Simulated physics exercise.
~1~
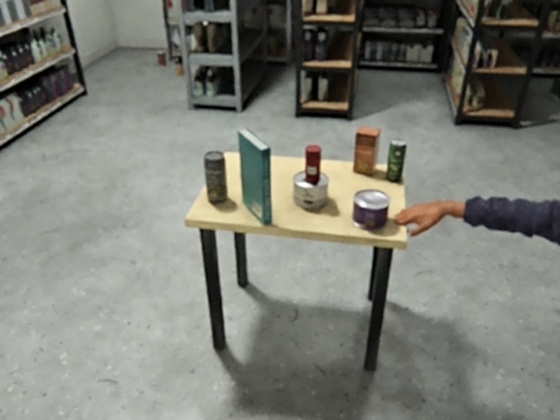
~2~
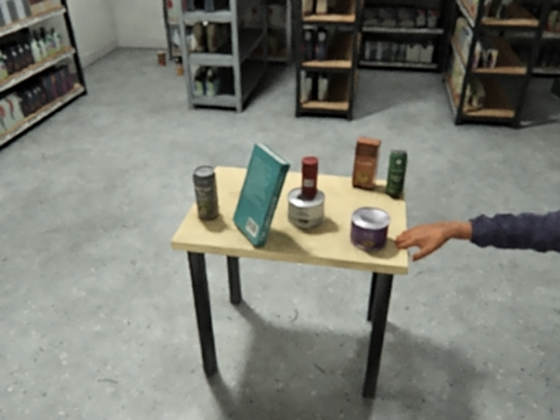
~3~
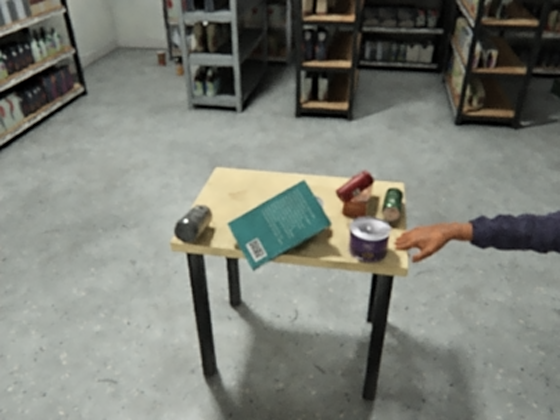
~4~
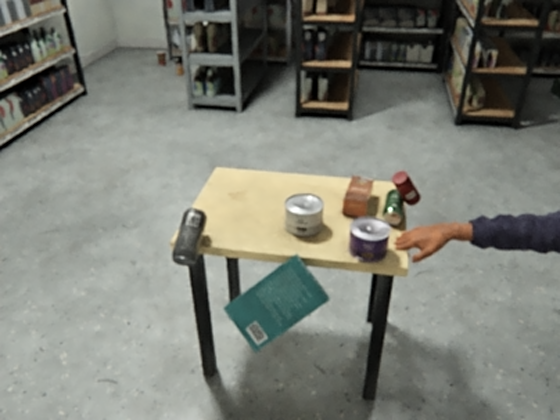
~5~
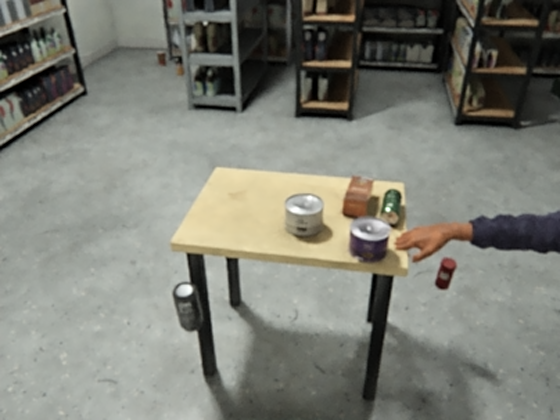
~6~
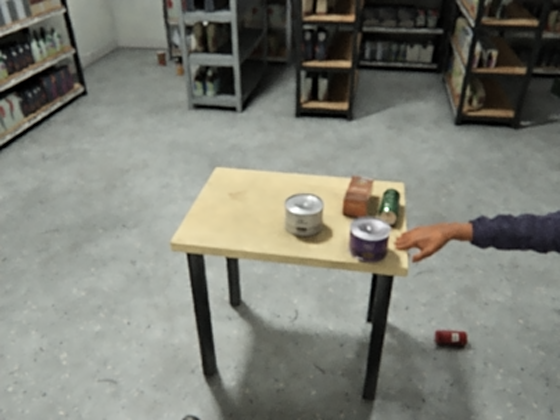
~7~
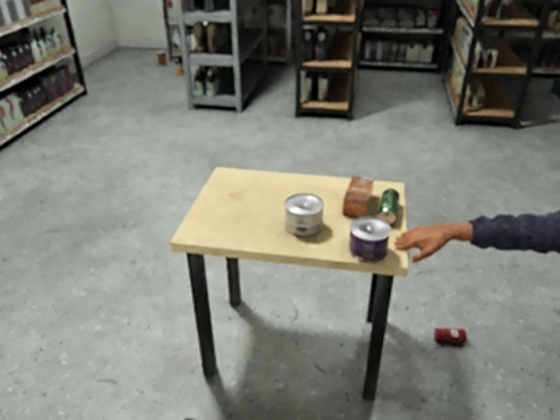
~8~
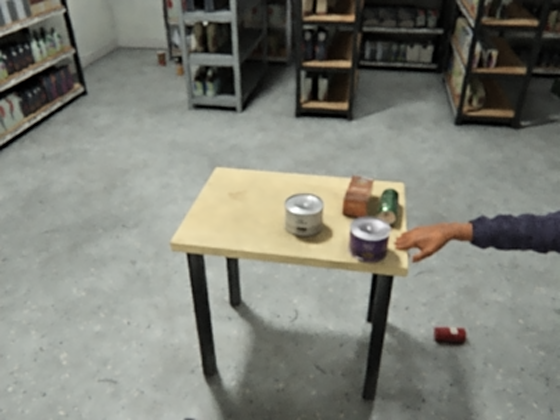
A small light wooden table with dark legs stands on a grey floor among shelves of bottles, seen from slightly above, with a hand at its right edge. On it are a dark grey can, an upright turquoise book, a red shaker on a white tub, a purple tub, an orange carton and a green can. The table jerks towards the viewer, and the book, cans, carton and shaker topple. The book slides off the front, then the grey can drops at the left and the shaker at the right. Both tubs stay upright beside the fallen carton and green can, while the shaker lies on the floor.
